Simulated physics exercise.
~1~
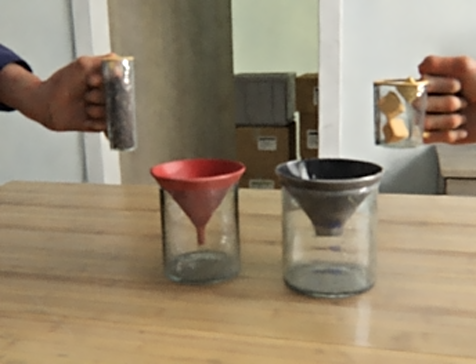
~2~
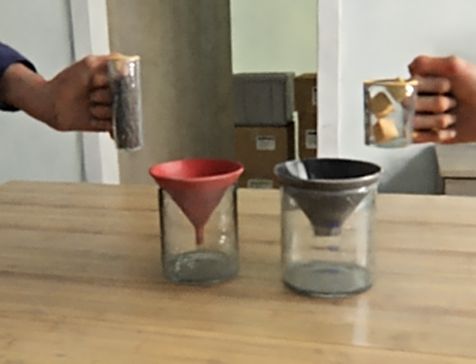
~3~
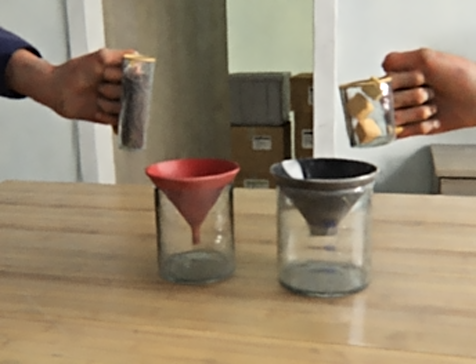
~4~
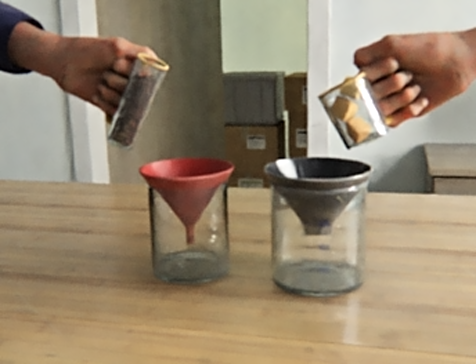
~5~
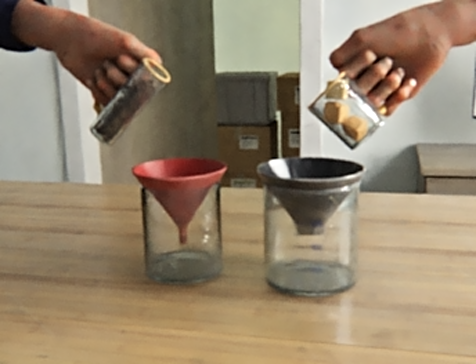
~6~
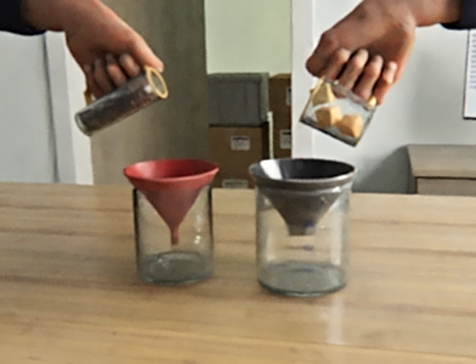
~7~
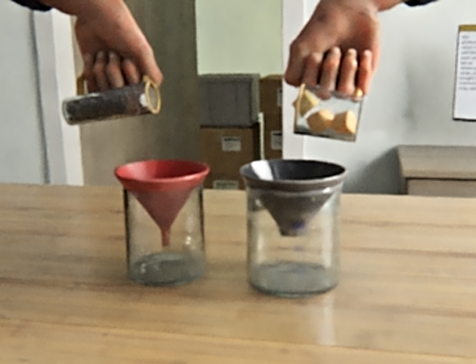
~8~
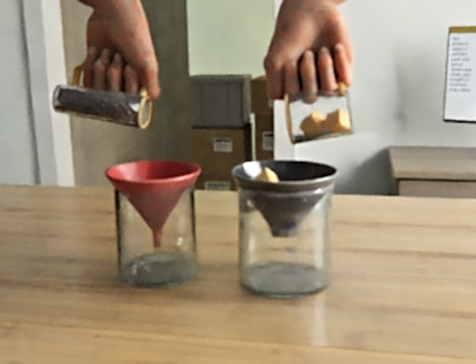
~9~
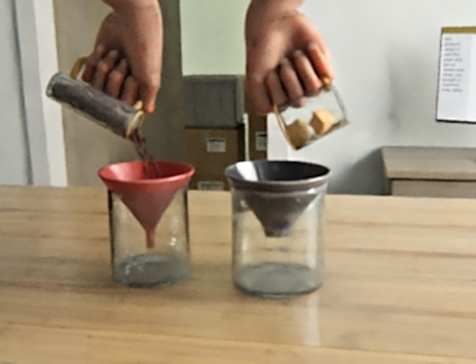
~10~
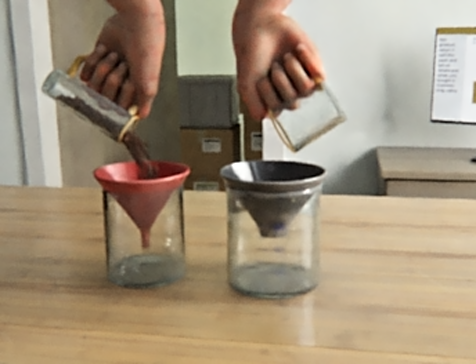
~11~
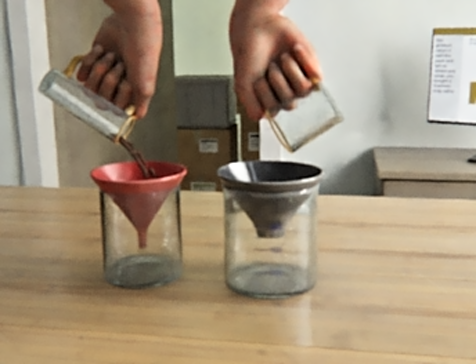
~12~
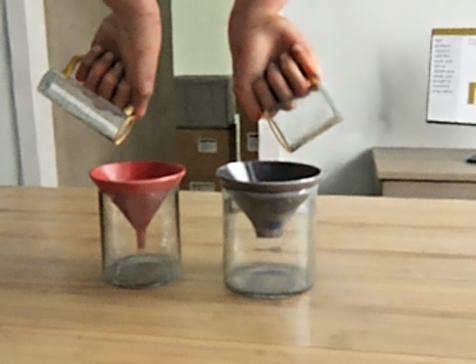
On a wooden table in a room with stacked boxes behind, a red funnel and a dark grey funnel sit in two clear glass jars. Two hands reach in from either side, each holding a clear cup, the left filled with small dark grains and the right with tan chunks. The hands move inward and tip the cups as the view pans slightly right. A chunk drops into the grey funnel first, then the grains begin streaming into the red one. The remaining chunks follow, and the grains run out last. Both cups end up emptied, with nothing showing down in either jar.
